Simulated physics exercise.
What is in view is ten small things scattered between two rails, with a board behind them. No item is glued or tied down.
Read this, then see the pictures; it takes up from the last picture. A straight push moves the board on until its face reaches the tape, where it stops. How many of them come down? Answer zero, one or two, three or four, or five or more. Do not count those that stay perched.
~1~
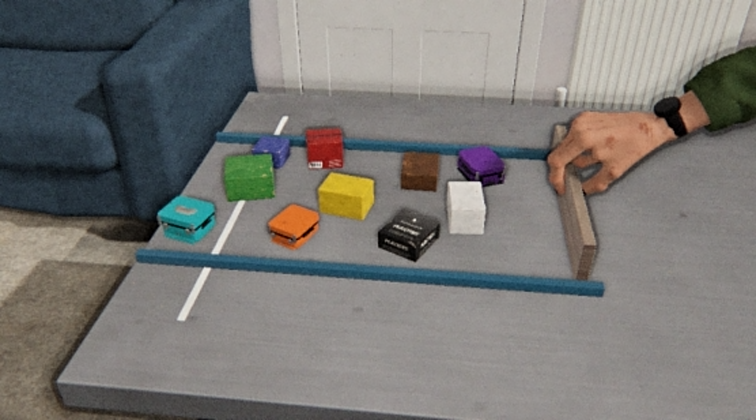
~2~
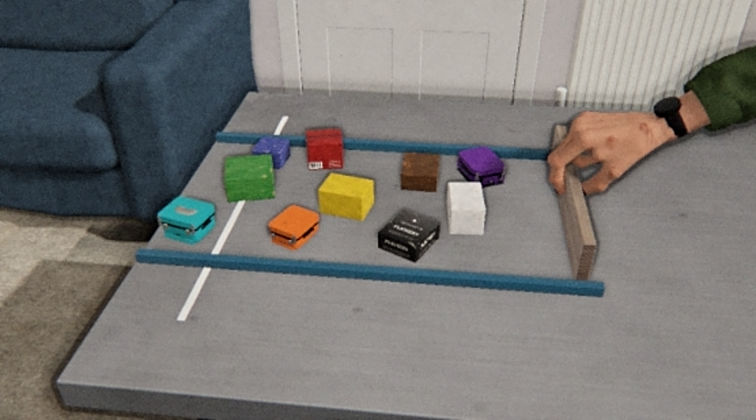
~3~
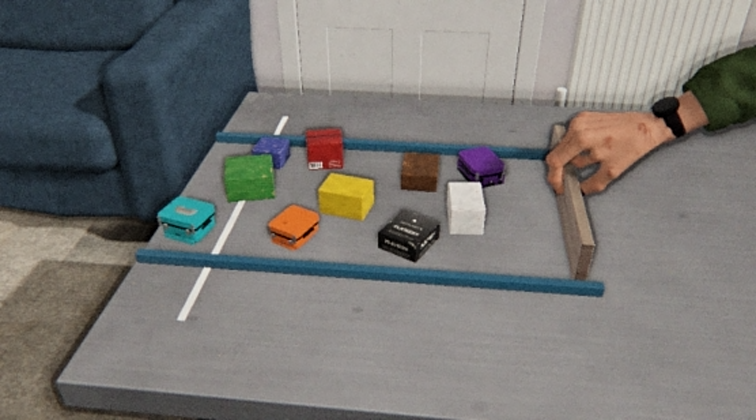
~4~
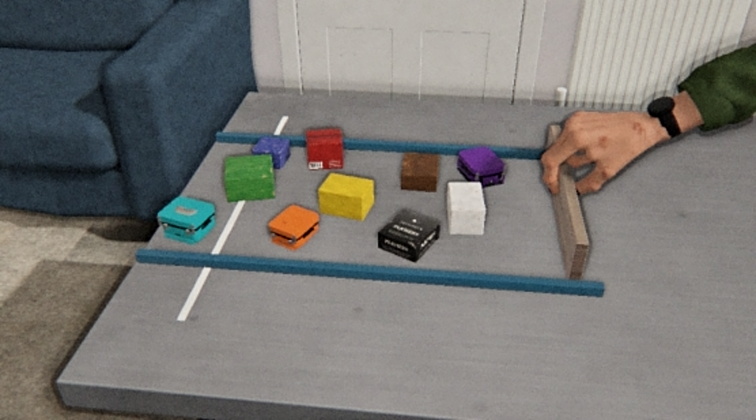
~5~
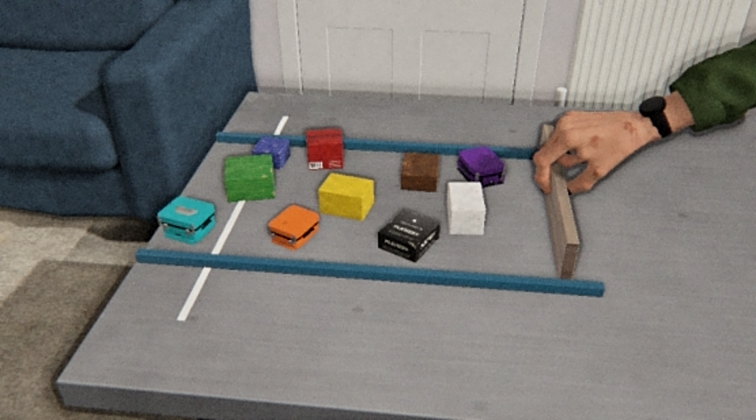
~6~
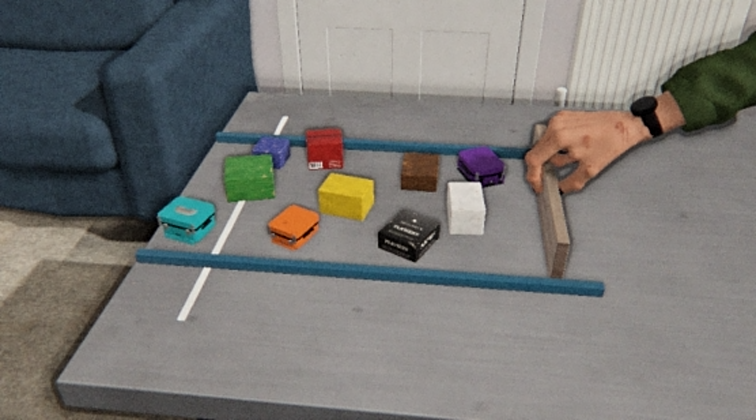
Three or four.
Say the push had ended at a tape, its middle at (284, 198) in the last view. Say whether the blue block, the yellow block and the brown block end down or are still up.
First the blue block, which leaves the top, then the yellow block, which stays on top, and the brown block, which stays on top.
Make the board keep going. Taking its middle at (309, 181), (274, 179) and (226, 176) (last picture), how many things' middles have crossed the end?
It comes out as 0, then 2, then 7.
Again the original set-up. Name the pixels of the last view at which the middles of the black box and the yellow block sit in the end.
You'll find the first one at (203, 227) and the second at (187, 189).
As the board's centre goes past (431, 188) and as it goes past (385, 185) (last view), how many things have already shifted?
At that stage 4; at the next, 6.
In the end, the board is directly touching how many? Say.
The answer is 3.
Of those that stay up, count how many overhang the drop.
The total comes out at 3.
Early on, none off yet; turquoise case at rest near (188, 221); green block at rest near (250, 178); blue block at rest near (272, 153).
Finally, the number that fall off is three or four; lost, red box, blue block, green block and turquoise case.
